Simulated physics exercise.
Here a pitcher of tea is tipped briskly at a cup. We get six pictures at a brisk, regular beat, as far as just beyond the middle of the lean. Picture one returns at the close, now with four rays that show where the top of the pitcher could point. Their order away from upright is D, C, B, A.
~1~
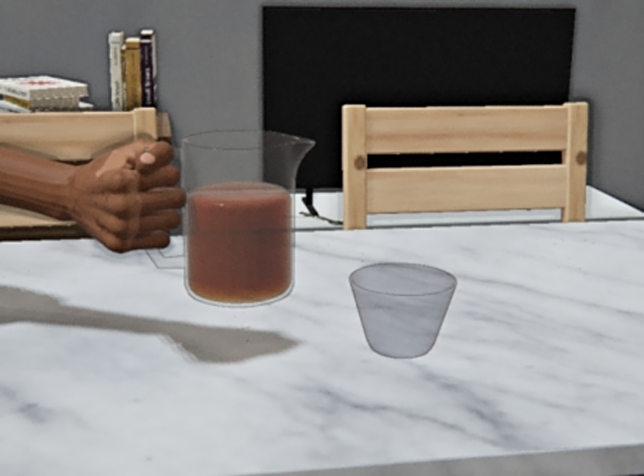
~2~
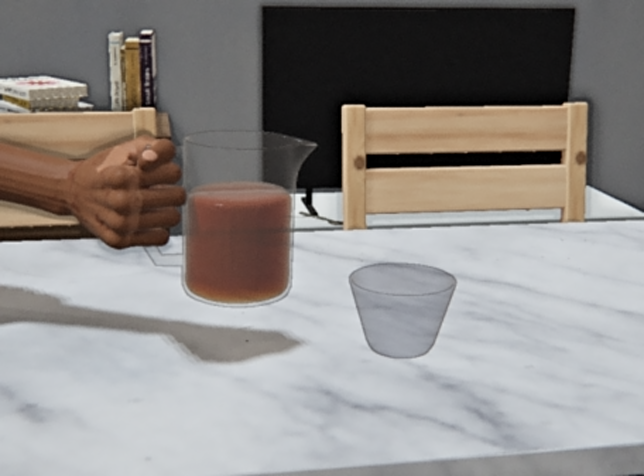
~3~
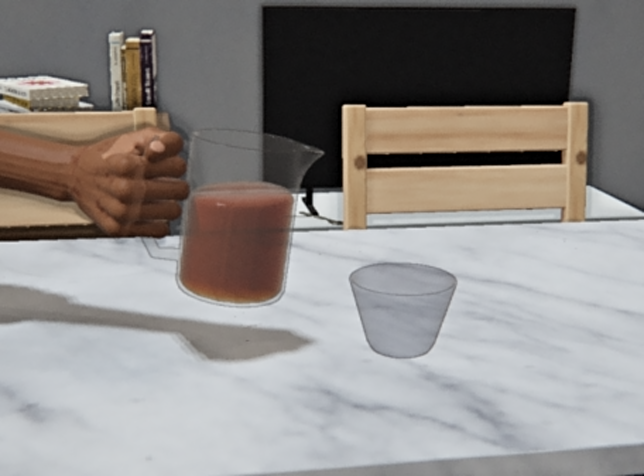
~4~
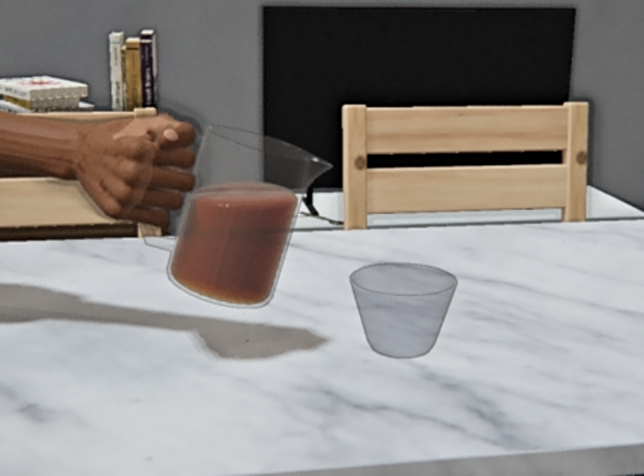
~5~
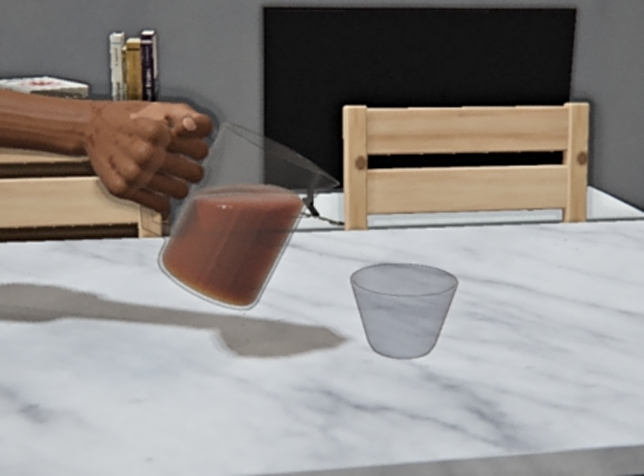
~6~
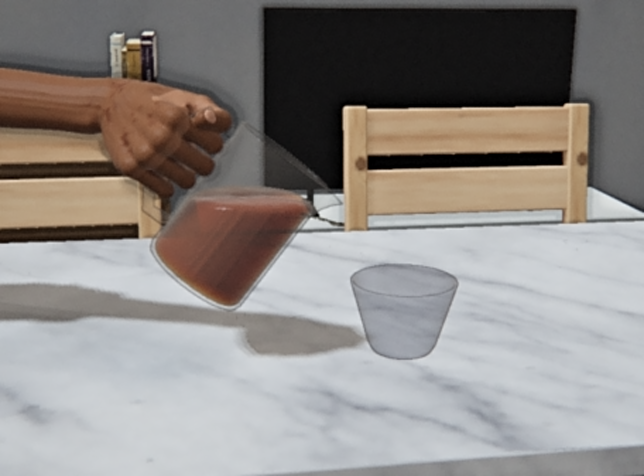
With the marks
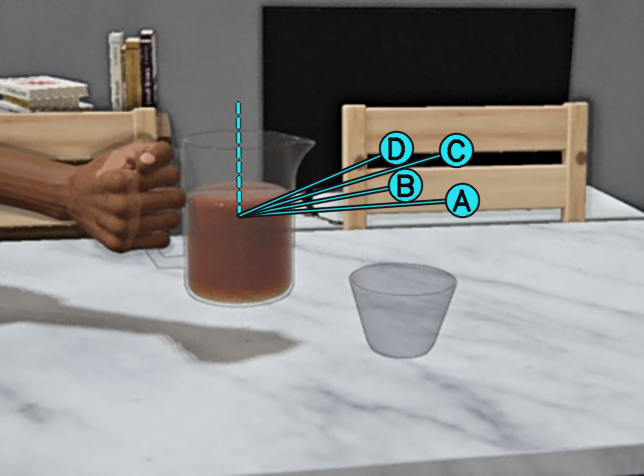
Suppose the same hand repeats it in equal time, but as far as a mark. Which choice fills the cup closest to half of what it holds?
Use tilt D.
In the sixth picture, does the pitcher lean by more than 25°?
Yes.
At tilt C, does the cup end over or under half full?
Over.
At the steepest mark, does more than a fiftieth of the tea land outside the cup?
Yes, it does.
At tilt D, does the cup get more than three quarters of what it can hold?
No, it does not.
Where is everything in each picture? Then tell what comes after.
In the first frame, upright, lip at (312, 142); rim of the cup round (403, 278); nothing has left yet.
In the second frame, upright, lip at (314, 144); nothing has left yet.
In the third frame, tipped about 8°, lip at (321, 152); nothing has left yet.
In the fourth frame, tipped about 16°, lip at (330, 165); nothing has left yet.
In the fifth frame, tipped about 27°, lip at (337, 182); nothing has left yet.
In the sixth frame, tipped about 38°, lip at (341, 202); nothing has left yet.
On the marked copy, A at (445, 201); B at (389, 188); C at (440, 155); D at (381, 155).
If A is chosen, the cup ends with about 63 % of what it can hold; 32 % of the tea is spilt.
If B is chosen, the cup ends with about 67 % of what it can hold; 18 % of the tea is spilt.
If C is chosen, the cup ends with about 63 % of what it can hold; 9 % of the tea is spilt.
If D is chosen, the cup ends with about 52 % of what it can hold.
